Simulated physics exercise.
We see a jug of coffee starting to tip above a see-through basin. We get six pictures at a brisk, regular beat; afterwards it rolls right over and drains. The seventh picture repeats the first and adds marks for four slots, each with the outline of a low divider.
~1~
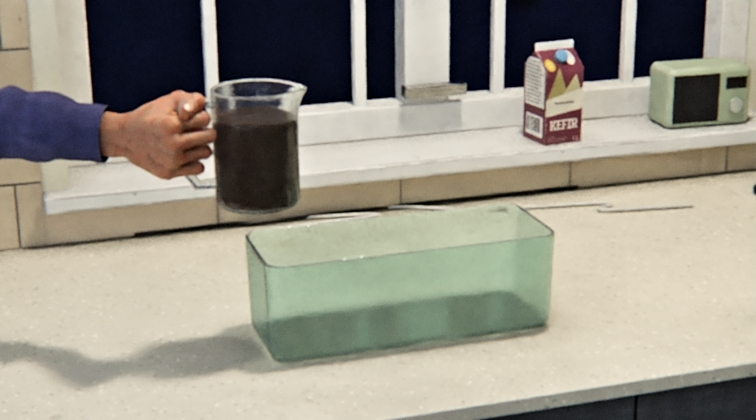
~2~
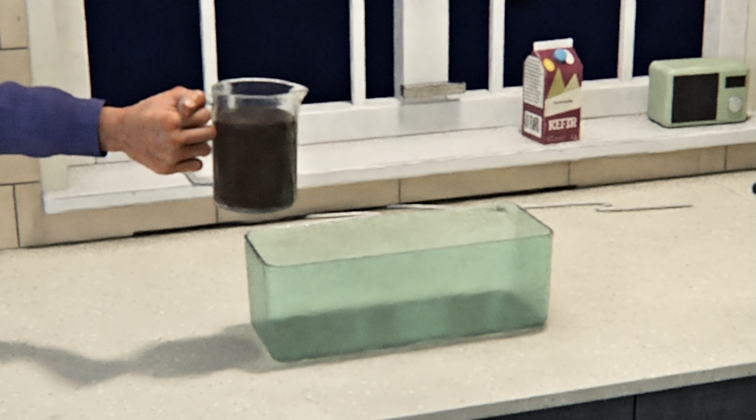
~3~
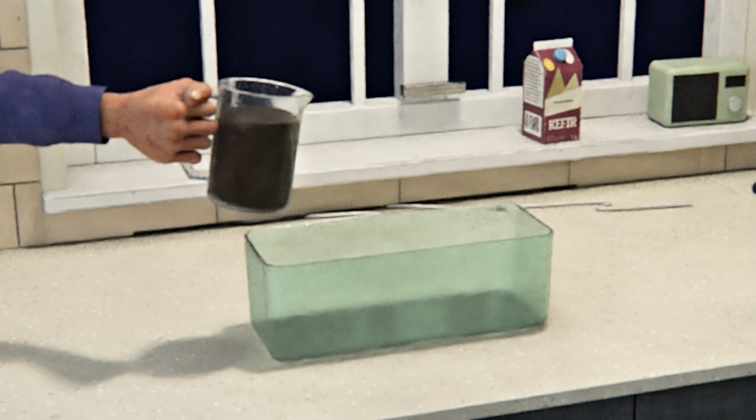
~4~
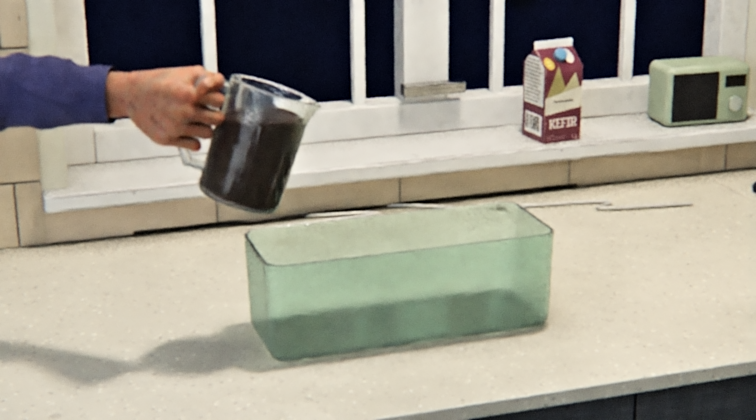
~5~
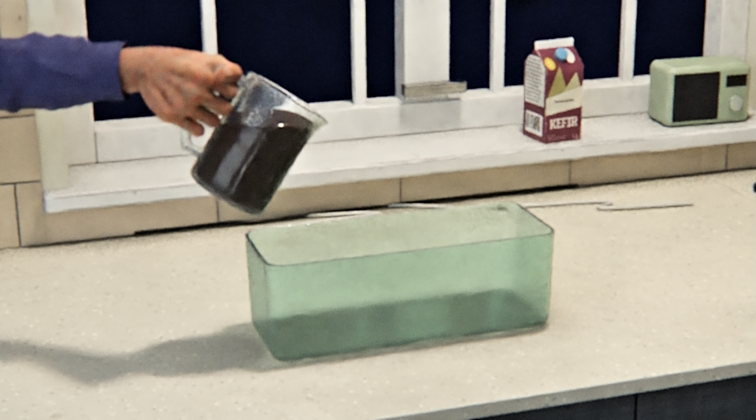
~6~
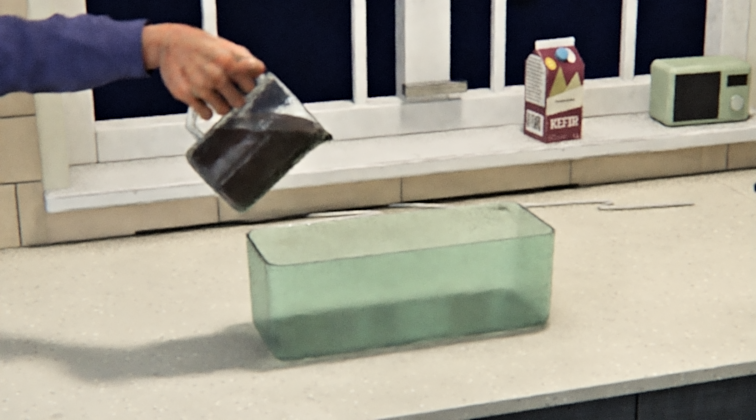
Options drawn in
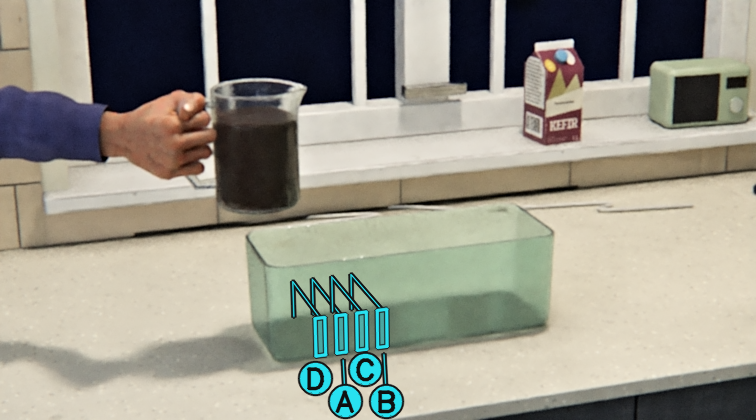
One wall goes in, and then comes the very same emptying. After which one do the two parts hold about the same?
The answer is position B.
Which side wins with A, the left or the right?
More ends on the right.
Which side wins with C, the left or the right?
The right side.
In cyan, A at (343, 359); B at (383, 354); C at (363, 356); D at (322, 362).
With A, about 3 % ends left of the wall and 96 % right of it.
With B, about 45 % ends left of the wall and 54 % right of it.
With C, about 6 % ends left of the wall and 93 % right of it.
With D, about 4 % ends left of the wall and 95 % right of it.
